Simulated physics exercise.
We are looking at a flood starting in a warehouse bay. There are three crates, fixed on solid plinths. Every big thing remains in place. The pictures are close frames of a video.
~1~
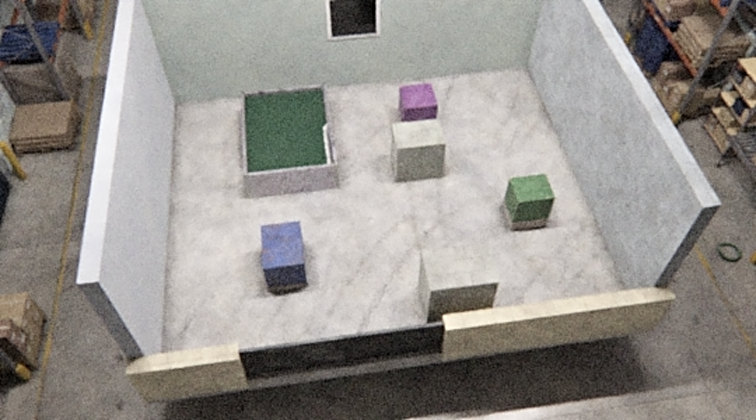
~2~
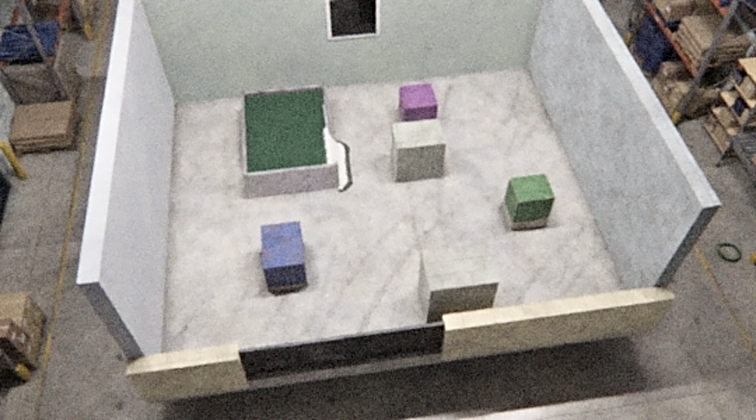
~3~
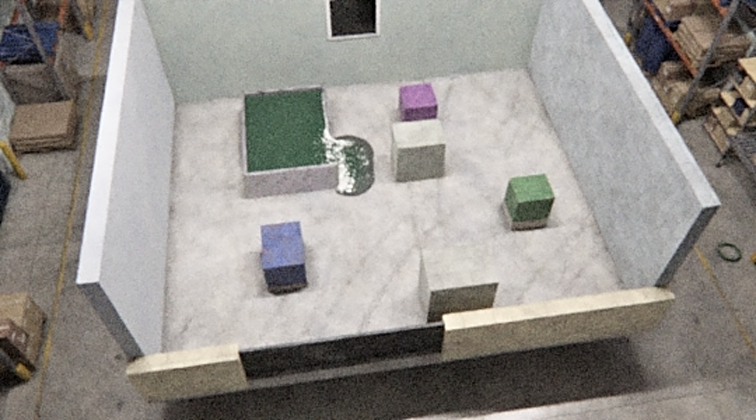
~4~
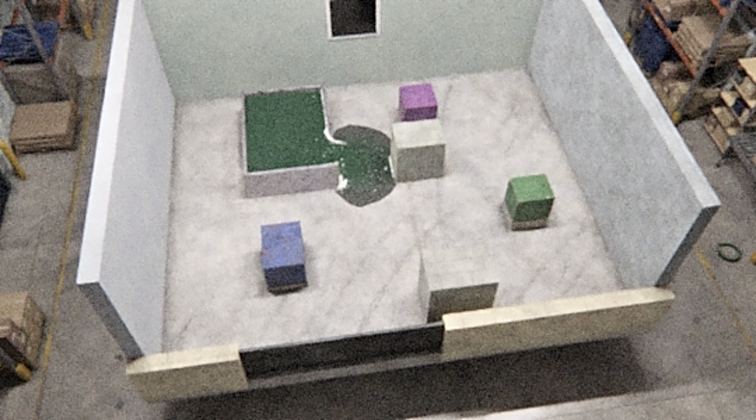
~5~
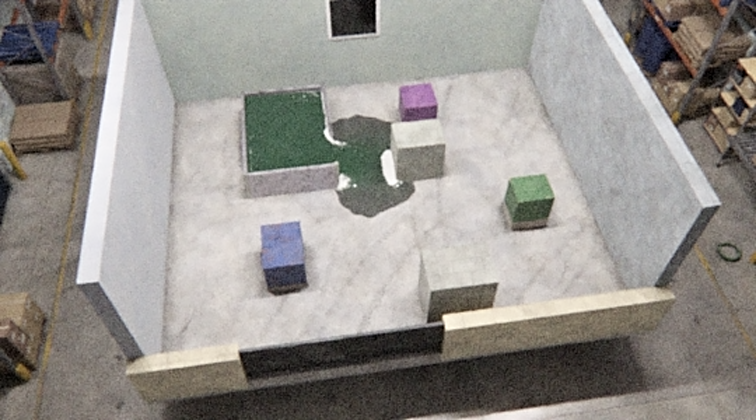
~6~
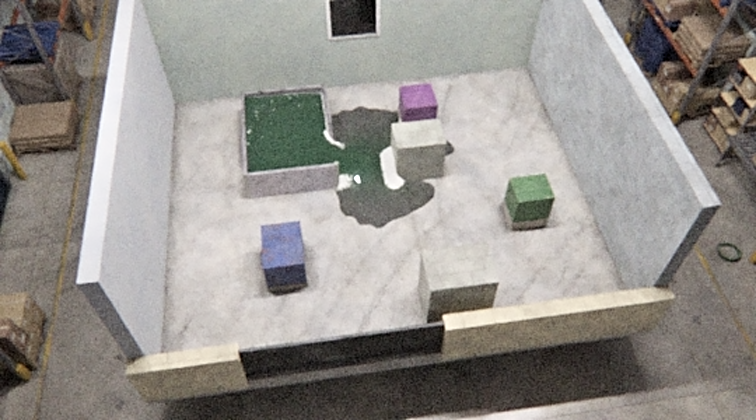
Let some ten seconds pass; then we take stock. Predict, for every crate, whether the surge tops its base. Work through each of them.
My prediction: The green crate does not get topped; the blue crate does not get topped; the purple crate gets topped.
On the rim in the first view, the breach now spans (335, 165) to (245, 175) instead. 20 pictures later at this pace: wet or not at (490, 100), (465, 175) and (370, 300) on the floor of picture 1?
In order: Spared, spared, swamped.
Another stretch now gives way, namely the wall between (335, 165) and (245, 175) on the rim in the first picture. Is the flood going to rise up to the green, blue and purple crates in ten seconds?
Crate by crate: Green - left alone; blue - hit; purple - left alone.
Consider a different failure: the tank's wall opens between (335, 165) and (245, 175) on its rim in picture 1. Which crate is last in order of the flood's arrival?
The purple crate.
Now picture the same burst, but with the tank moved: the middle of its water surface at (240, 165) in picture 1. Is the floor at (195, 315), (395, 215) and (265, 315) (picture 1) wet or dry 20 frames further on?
As listed: Clear, flooded, free of water.
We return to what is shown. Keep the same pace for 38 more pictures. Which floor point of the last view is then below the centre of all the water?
It's close to (405, 184).
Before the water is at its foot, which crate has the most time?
Last comes the blue crate.
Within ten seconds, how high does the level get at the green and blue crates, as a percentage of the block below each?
I'd say 40 per cent for the first one and 20 per cent for the second.
A moment on, water covers 20 % of the floor; the green crate not reached, the blue crate not reached, the purple crate water round its plinth.
Next, water covers 35 % of the floor; the green crate water round its plinth, the blue crate not reached, the purple crate water round its plinth.
Then, water covers 55 % of the floor; the green crate water round its plinth, the blue crate not reached, the purple crate water round its plinth.
Later, water covers 70 % of the floor; the green crate water round its plinth, the blue crate water round its plinth, the purple crate water round its plinth.
In the end, water covers 95 % of the floor; the green crate stayed above the water, the blue crate stayed above the water, the purple crate was topped.
